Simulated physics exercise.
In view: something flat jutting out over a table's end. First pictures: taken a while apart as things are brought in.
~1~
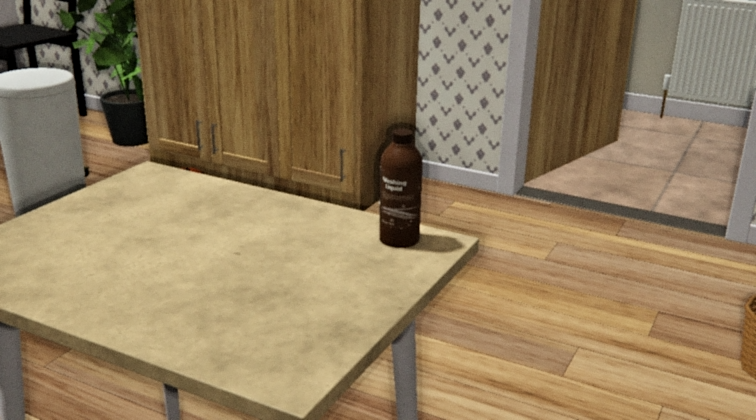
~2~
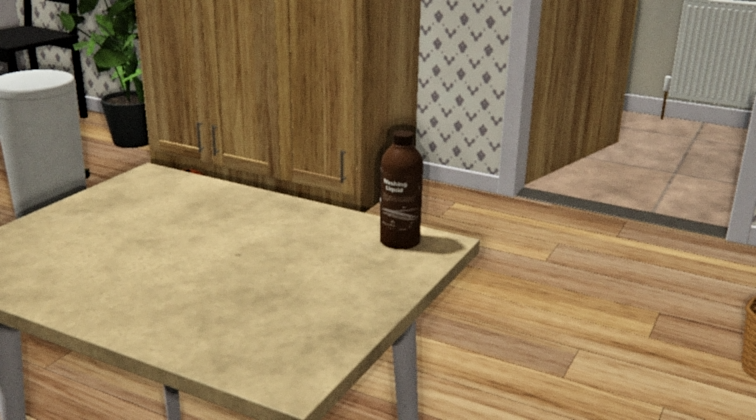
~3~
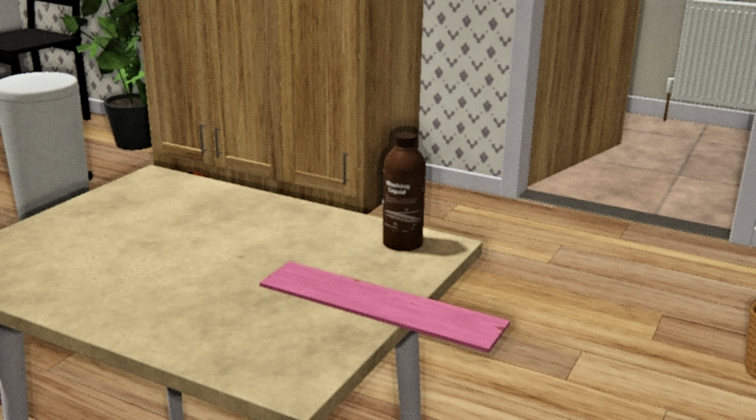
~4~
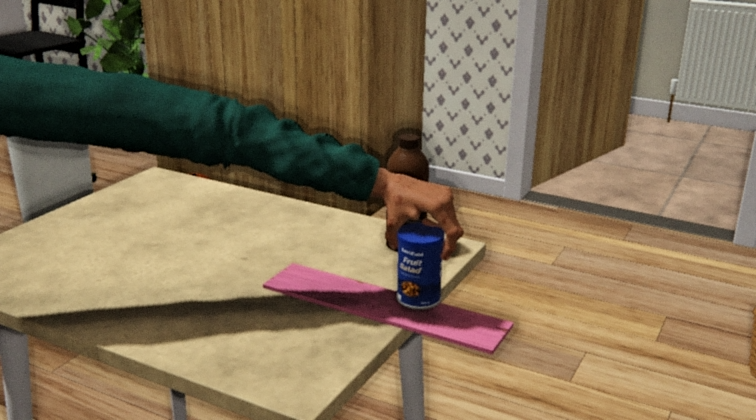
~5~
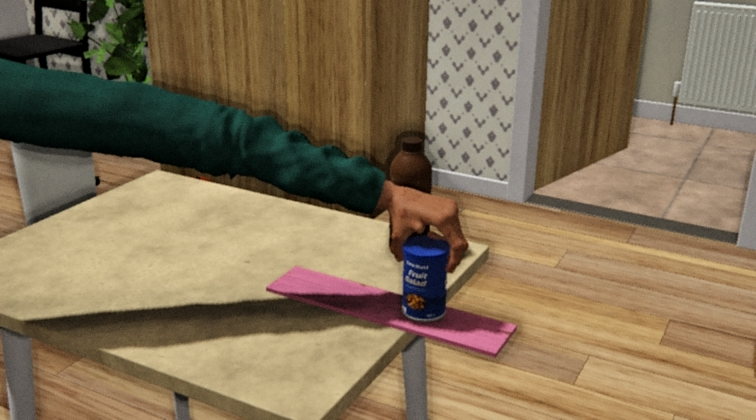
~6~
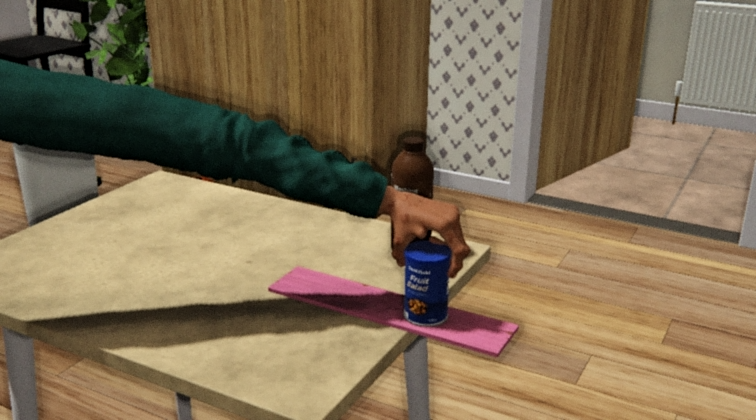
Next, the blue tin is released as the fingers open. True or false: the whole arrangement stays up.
True.
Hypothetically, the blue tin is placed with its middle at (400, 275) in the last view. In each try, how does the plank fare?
It remains balanced.
Then, 0.80 s past the last view, nothing moves.
Then, 1.70 s past the last view, blue tin resting near (427, 284).
Finally, all 3 still in place. Final places as the last picture's camera would see them, blue tin near (427, 284). The plank holds.
